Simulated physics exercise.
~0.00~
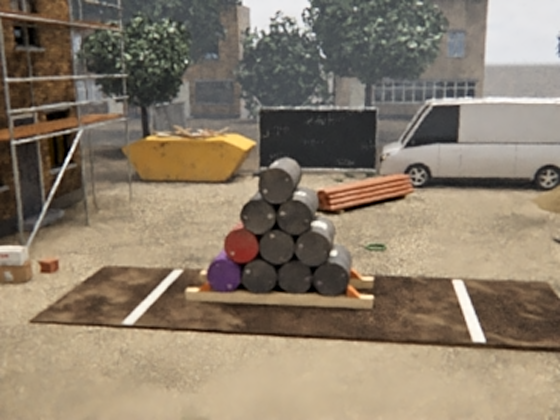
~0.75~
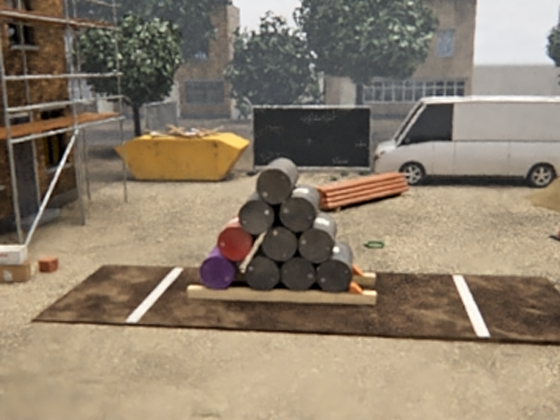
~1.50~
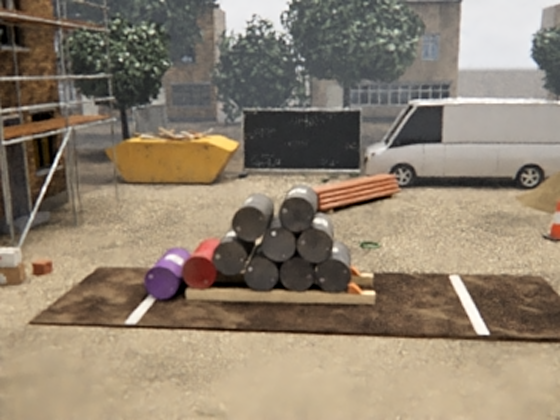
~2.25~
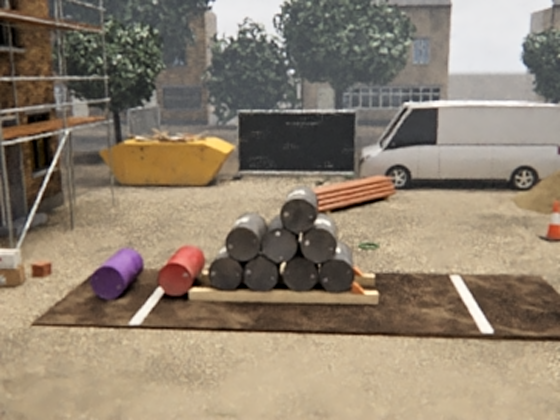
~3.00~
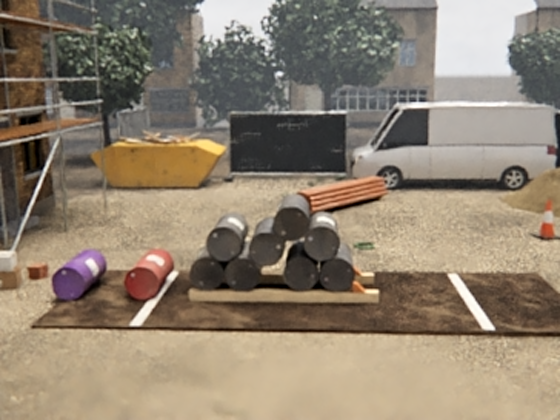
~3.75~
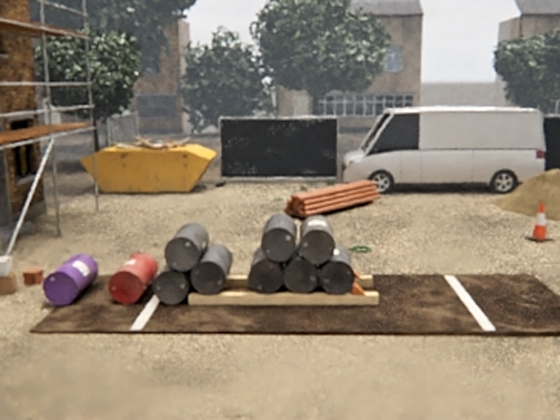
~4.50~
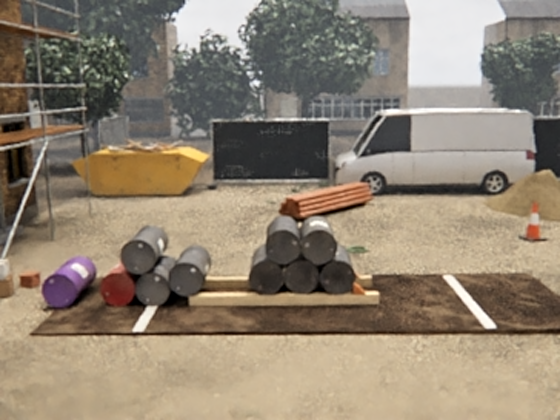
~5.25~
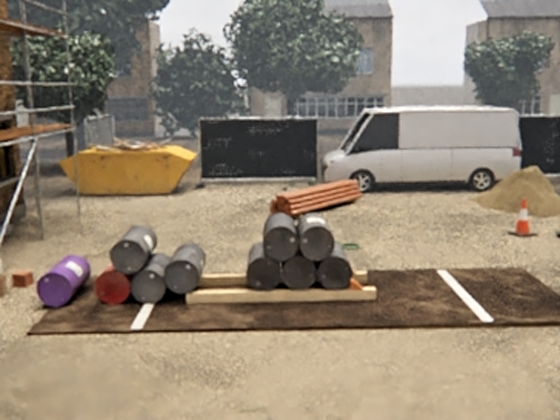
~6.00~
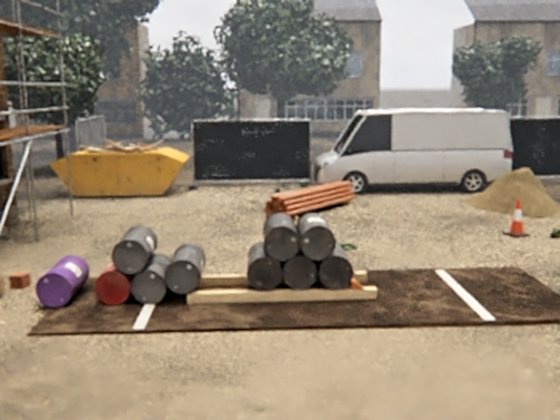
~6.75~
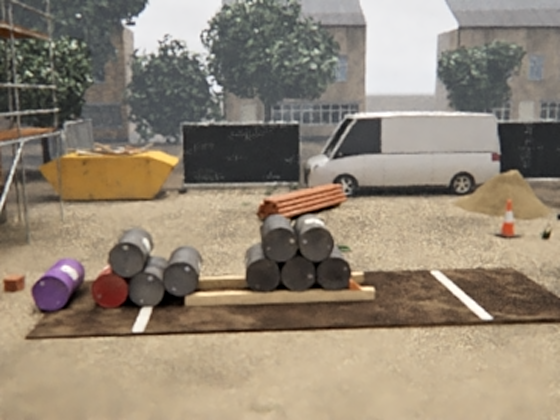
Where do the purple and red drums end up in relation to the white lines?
Both the purple drum and the red drum end up beyond the white line on the left, with the purple one farther out.
